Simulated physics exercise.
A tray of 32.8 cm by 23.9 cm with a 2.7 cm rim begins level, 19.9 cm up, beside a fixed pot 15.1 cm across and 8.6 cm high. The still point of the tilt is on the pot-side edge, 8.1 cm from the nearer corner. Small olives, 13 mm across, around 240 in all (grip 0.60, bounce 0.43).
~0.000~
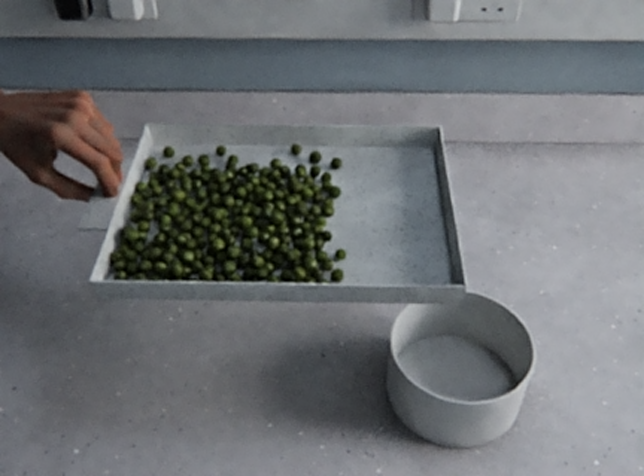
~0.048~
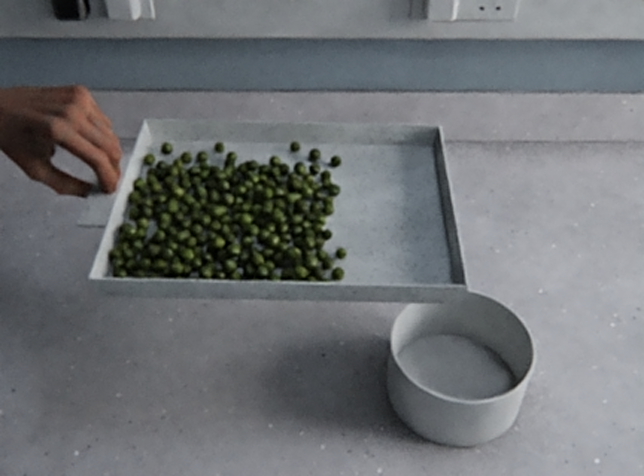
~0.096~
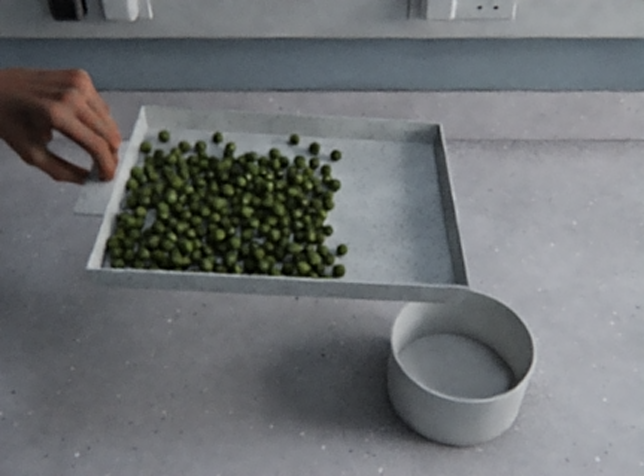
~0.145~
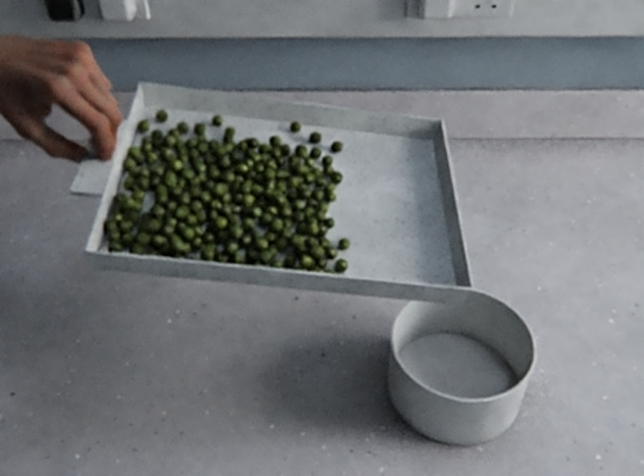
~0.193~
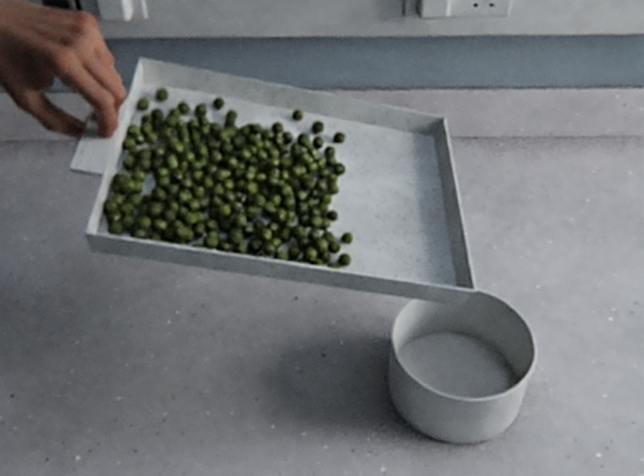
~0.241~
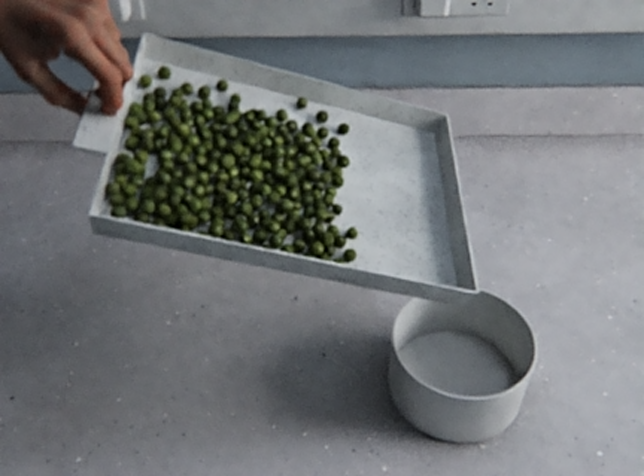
On a grey speckled countertop, a hand at the left raised one end of a pale tray of small green olives, tilting it toward a round pot while the olives stayed bunched mostly in place.
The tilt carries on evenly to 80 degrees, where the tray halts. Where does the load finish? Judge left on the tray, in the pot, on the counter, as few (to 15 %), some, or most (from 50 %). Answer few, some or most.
Left on the tray: Some; in the pot: Some; on the counter: Some.
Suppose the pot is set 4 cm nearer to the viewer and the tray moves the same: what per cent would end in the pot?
In that case some 40 per cent.
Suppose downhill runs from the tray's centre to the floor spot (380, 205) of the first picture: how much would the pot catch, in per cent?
Some 5 per cent.
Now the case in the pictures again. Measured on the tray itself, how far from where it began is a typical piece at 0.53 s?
Roughly 7 cm.
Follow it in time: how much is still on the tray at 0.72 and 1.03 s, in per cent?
About 90, 35.
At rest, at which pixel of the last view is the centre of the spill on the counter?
At about (619, 395).
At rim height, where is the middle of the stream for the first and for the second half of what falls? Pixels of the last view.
First near (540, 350), later near (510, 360).
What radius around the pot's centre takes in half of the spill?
Some 22 cm.
After 0.53 s, tilt 49 degrees; the tray holds 100 %, the pot 0 %.
After 0.72 s, tilt 69 degrees; the tray holds 90 %, the pot 0 %.
After 1.03 s, tilt 80 degrees; the tray holds 35 %, the pot 20 %.
At rest (1.9 s), tray 25 %, pot 30 %, counter 40 %.
